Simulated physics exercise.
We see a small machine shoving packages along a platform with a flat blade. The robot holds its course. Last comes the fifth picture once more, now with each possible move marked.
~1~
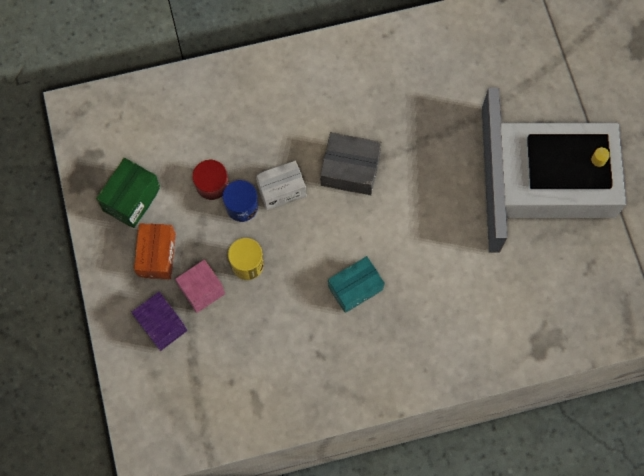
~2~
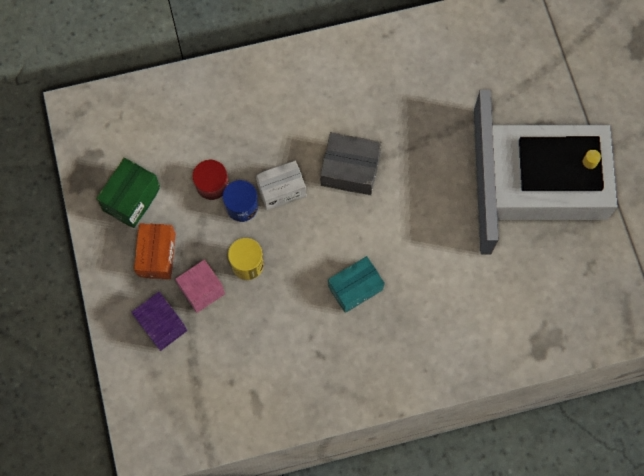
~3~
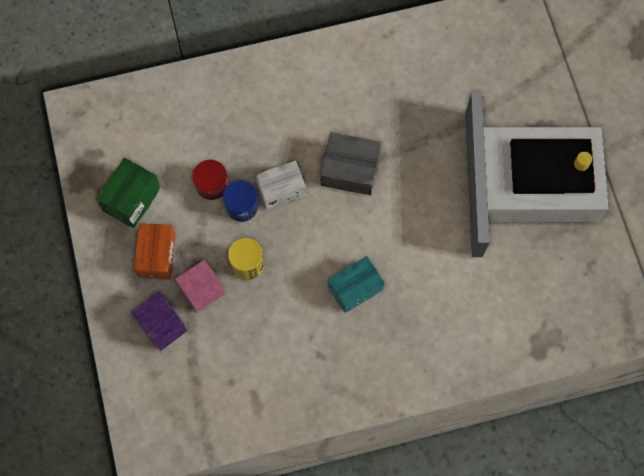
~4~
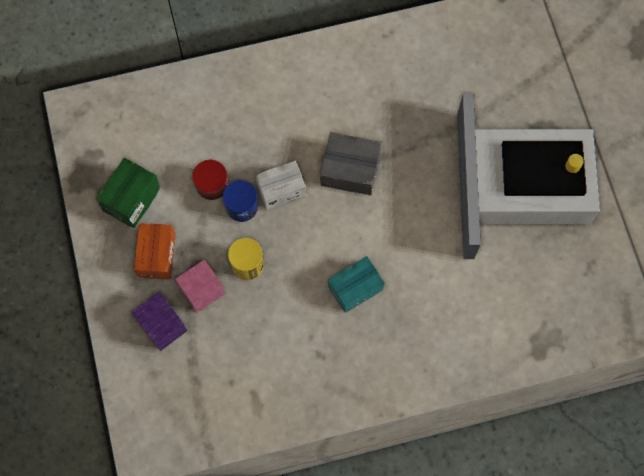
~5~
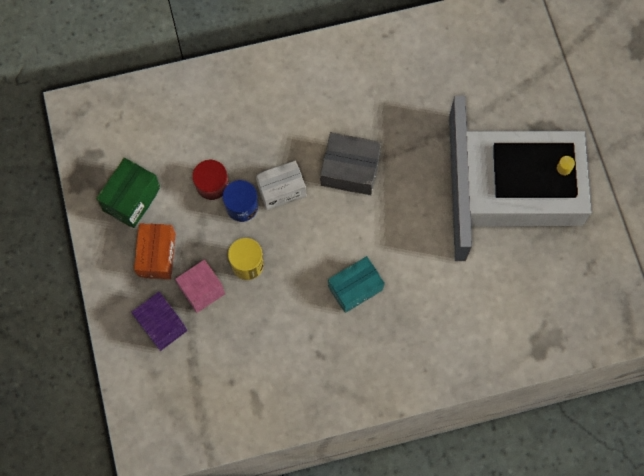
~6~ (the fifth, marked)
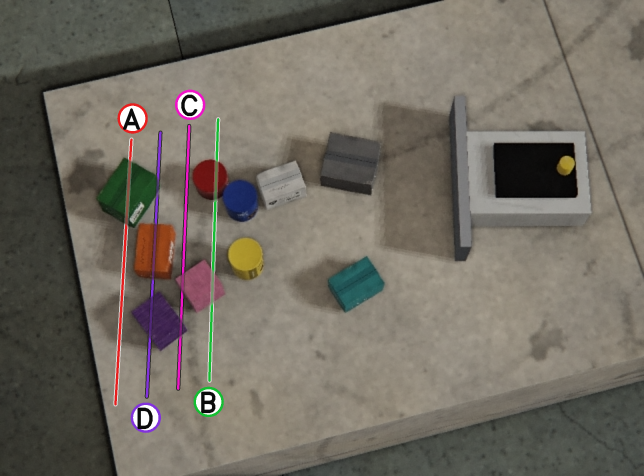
A small wheeled-looking machine with a flat blade edging slowly left across a stained platform, the scattered coloured packages staying still.
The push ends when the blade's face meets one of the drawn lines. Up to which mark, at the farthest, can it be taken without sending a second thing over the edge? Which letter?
Line D.
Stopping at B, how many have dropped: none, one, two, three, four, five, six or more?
The count is none.
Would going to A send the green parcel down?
Yes.
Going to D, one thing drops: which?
The green parcel goes over.
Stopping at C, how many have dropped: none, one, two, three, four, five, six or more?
The count is none.
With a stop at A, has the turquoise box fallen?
By then, no.
On the marked copy, A at (124, 267); B at (214, 245); C at (184, 252); D at (154, 259).
Following D. Soon after the start, robot (419, 196); turquoise box (325, 295); blue pail (233, 202).
Later, robot (308, 223); green parcel (104, 193); orange parcel (145, 256).
In the end, robot (219, 244); green parcel over the edge; blue pail (82, 232); one fallen.
As for the rest, A drops four; B is within the limit but short; C is within the limit but short.
